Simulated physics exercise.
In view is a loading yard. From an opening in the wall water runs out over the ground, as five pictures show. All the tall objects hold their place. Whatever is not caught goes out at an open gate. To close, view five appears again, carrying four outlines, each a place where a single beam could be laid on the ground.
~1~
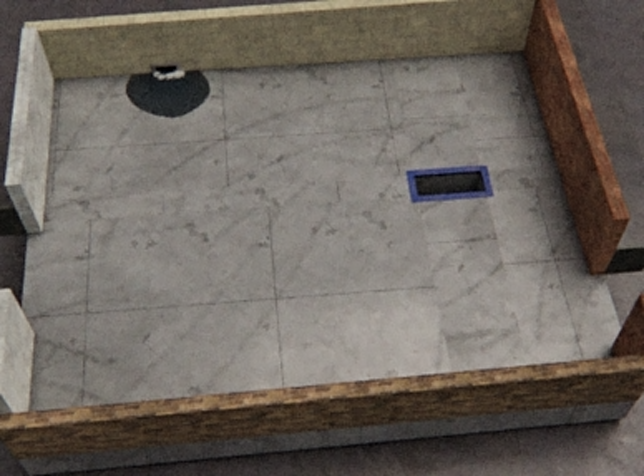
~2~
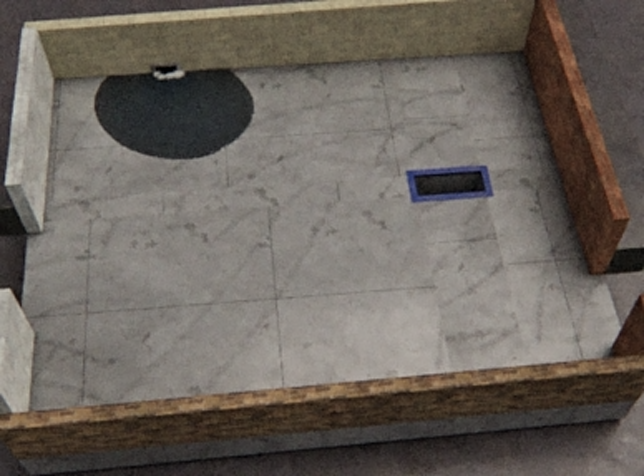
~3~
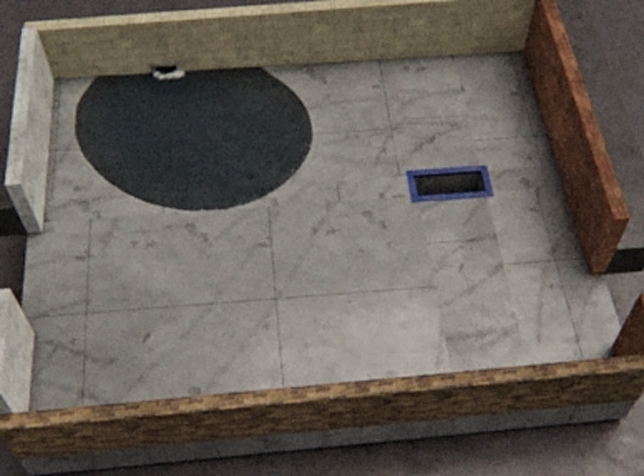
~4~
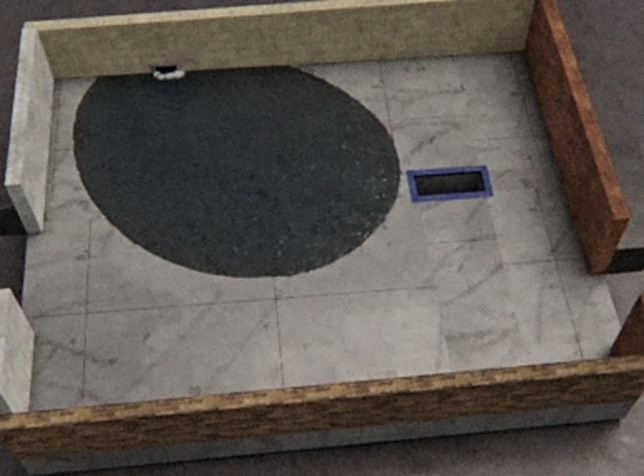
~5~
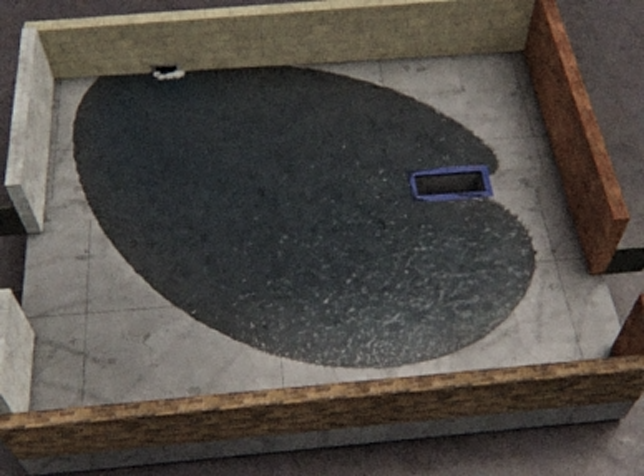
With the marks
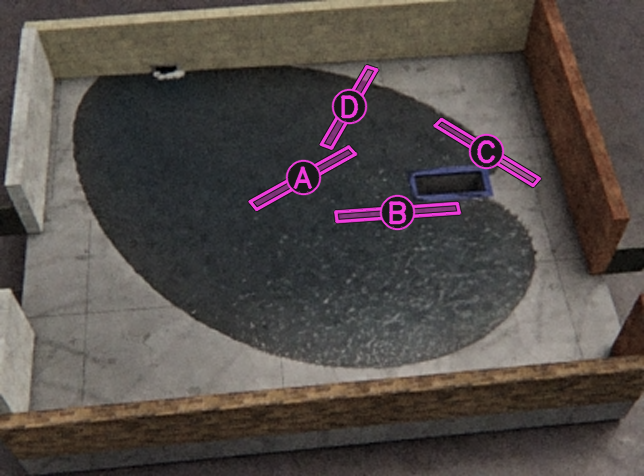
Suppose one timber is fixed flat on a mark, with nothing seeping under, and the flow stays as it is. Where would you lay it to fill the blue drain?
B is best.
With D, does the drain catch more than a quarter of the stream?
No.
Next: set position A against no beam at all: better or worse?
Worse.
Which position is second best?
Here it is position C.
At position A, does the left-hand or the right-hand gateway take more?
The right one.
On the marked copy, A from (253, 205) to (352, 150); B from (336, 216) to (458, 208); C from (438, 122) to (536, 182); D from (326, 146) to (371, 68).
With A, about 8 % of the stream runs into the blue drain, about 91 % out by the gates.
With B, about 33 % of the stream runs into the blue drain, about 67 % out by the gates.
With C, about 18 % of the stream runs into the blue drain, about 81 % out by the gates.
With D, about 10 % of the stream runs into the blue drain, about 88 % out by the gates.
